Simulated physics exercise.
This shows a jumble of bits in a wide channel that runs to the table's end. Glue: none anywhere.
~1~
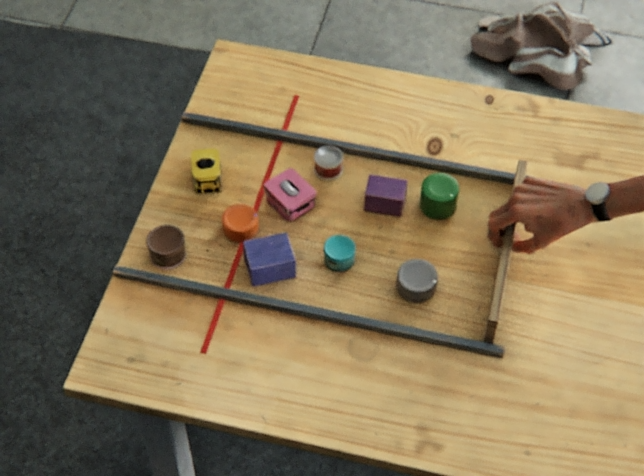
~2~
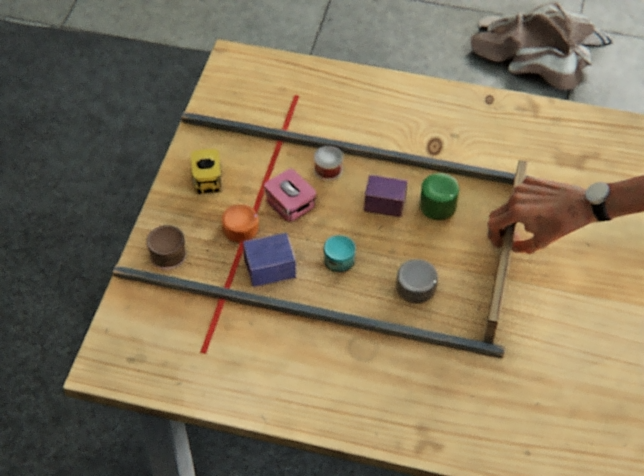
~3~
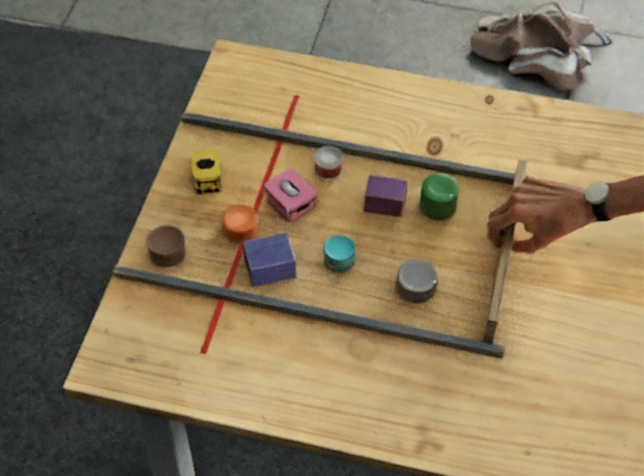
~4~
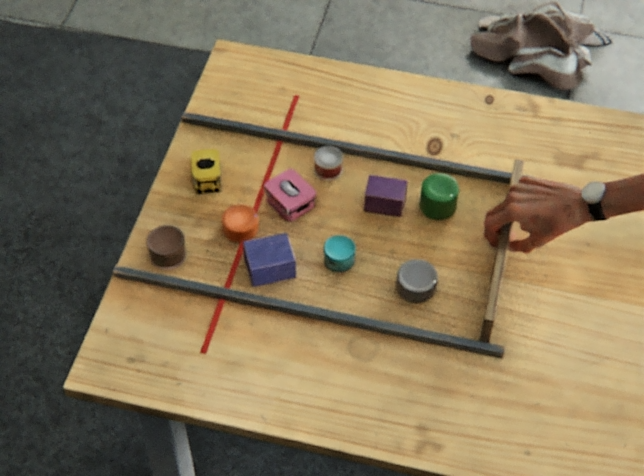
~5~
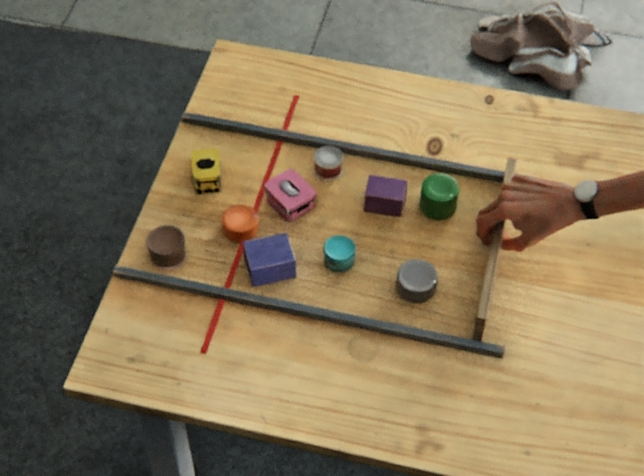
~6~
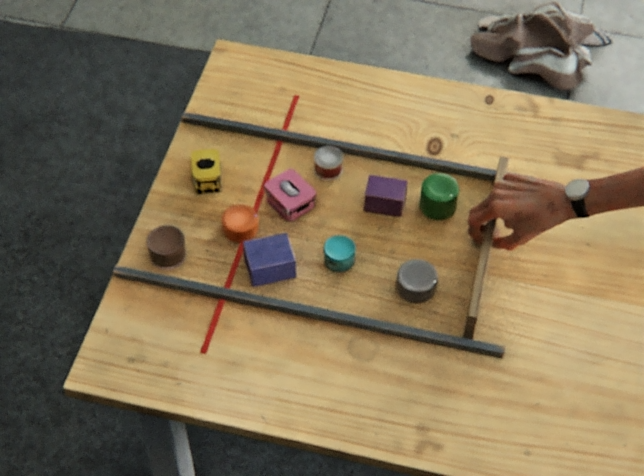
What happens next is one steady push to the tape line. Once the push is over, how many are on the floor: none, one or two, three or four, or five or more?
After the sweep, the pieces gone from the top come to zero, as it turns out.
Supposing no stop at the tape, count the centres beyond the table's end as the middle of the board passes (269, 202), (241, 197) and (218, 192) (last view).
0; 1; 2.
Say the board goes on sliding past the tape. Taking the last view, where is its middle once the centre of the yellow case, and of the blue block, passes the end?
Yellow case: (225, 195); blue block: (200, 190).
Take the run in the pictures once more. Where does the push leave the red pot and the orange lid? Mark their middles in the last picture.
The red pot ends up near (243, 139), and the orange lid near (201, 219).
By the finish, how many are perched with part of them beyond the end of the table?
1.
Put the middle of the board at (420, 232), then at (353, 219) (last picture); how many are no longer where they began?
By then 3, and later 6.
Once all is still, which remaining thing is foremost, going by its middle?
The answer: The brown tin.
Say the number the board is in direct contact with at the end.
The figure is 4.
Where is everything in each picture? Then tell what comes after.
The first frame shows brown tin (167, 247); yellow case (207, 171); orange lid (240, 223); board (506, 249); tape (254, 213).
The second frame shows yellow case (207, 172); pink case (290, 196).
The third frame shows orange lid (240, 223); red pot (329, 163).
The fourth frame shows brown tin (167, 247); blue block (270, 260).
The fifth frame shows yellow case (207, 172); turquoise tub (340, 254).
The sixth frame shows brown tin (167, 247); yellow case (207, 172); orange lid (240, 223); board (487, 245); tape (254, 213).
Early on, none off yet; brown tin at rest near (167, 247); yellow case at rest near (207, 172); orange lid at rest near (240, 223).
Finally, the number that fall off is zero.
